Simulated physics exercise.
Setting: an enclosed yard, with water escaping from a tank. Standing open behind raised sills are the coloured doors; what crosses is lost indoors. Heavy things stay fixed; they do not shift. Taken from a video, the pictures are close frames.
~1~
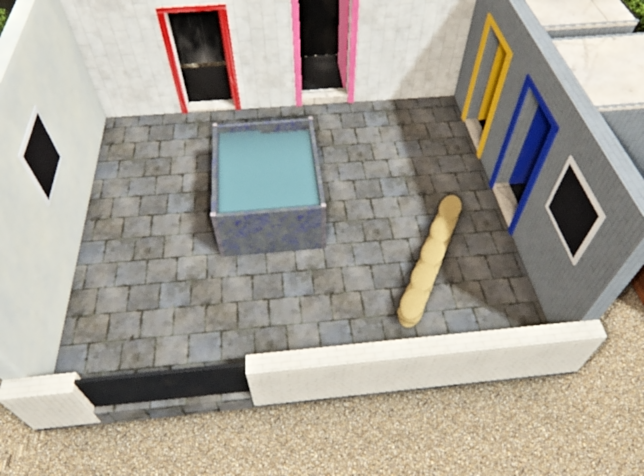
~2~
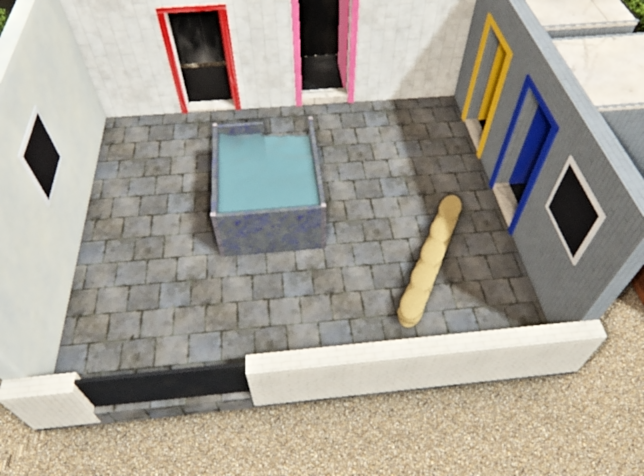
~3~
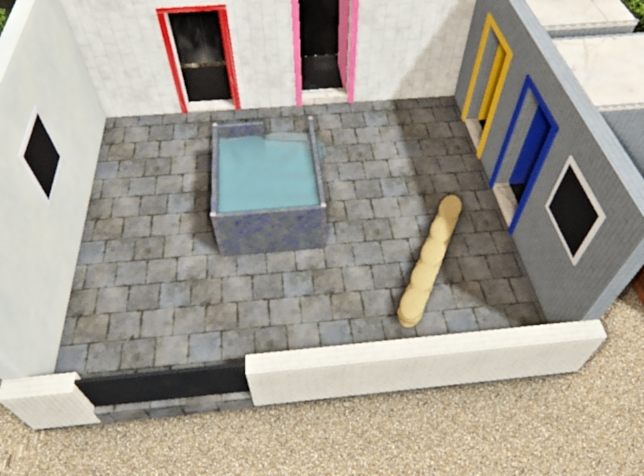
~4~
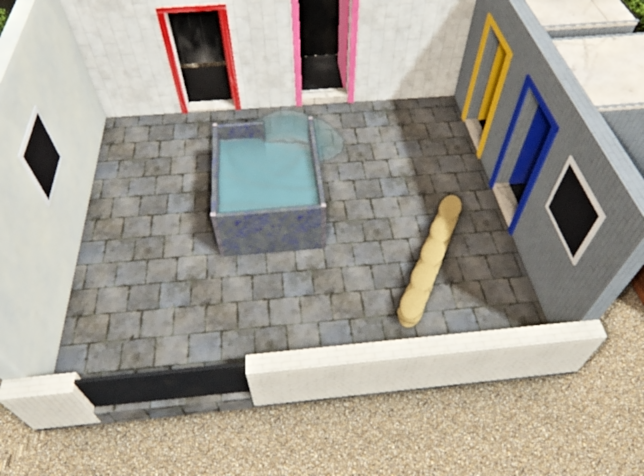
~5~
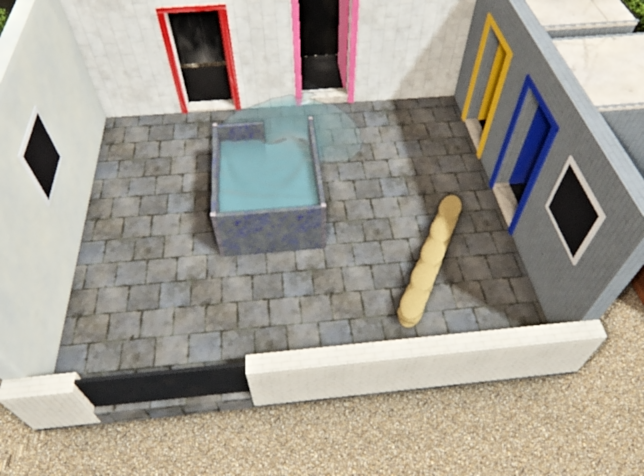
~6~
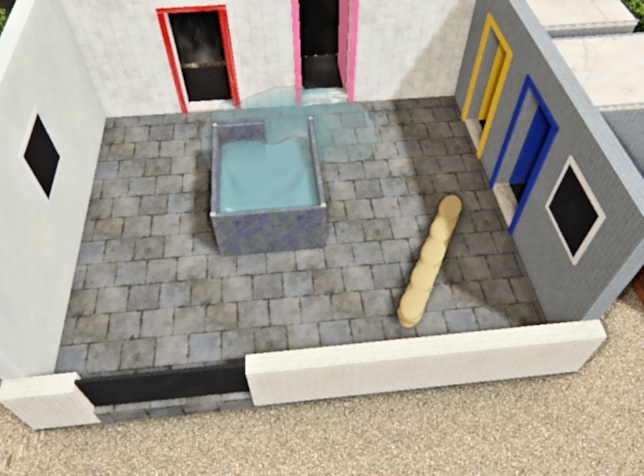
We see an open tank of still water in a paved, walled yard with coloured doors; the water's surface drops slightly, then water pours out on the tank's far side and spreads thinly across the paving behind it.
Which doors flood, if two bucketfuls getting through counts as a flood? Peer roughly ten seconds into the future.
The red door floods; the pink door floods; the blue door does not flood; the yellow door floods.
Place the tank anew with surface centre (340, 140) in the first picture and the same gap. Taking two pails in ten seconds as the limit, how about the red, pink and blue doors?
Result: Red door misses it, pink door tops the limit, blue door misses it.
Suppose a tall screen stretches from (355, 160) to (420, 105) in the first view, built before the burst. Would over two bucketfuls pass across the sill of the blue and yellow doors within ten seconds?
I'd expect the blue door stays within the limit while the yellow door stays within the limit.
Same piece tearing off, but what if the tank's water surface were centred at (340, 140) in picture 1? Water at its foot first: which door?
The pink door.
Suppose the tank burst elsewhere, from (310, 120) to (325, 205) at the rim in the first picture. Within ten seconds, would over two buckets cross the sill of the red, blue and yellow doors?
As I see it, the red door stays within bounds, the blue door breaks the limit and the yellow door breaks the limit.
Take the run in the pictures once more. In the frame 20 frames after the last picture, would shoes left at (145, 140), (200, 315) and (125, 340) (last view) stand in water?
Result, in the order given: Wetted / not wetted / not wetted.
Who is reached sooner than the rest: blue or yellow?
Answer: The yellow-painted one.
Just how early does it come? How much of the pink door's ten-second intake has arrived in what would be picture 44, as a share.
Some 100 per cent.
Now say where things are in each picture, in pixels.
In the first picture, still water in the open tank at (266, 167).
In the second picture, the front is at a hidden place, out from the gap on the open tank's far side.
In the third picture, water pours out on the open tank's far side and has run to a hidden place.
In the fourth picture, the front is at (287, 112), out from the gap on the open tank's far side.
In the fifth picture, water pours out on the open tank's far side and has run to (326, 104).
In the sixth picture, water pours out on the open tank's far side and has run to (356, 102).
A moment on, water covers 20 % of the floor; the red door under two buckets in, the pink door over two buckets in, the blue door not reached, the yellow door not reached.
Next, water covers 25 % of the floor; the red door over two buckets in, the pink door far over two buckets in, the blue door not reached, the yellow door wet at the sill, nothing in.
Then, water covers 45 % of the floor; the red door over two buckets in, the pink door far over two buckets in, the blue door wet at the sill, nothing in, the yellow door over two buckets in.
Later, water covers 80 % of the floor; the red door far over two buckets in, the pink door far over two buckets in, the blue door wet at the sill, nothing in, the yellow door far over two buckets in.
In the end, water covers 95 % of the floor; the red door far over two buckets in, the pink door far over two buckets in, the blue door wet at the sill, nothing in, the yellow door far over two buckets in.
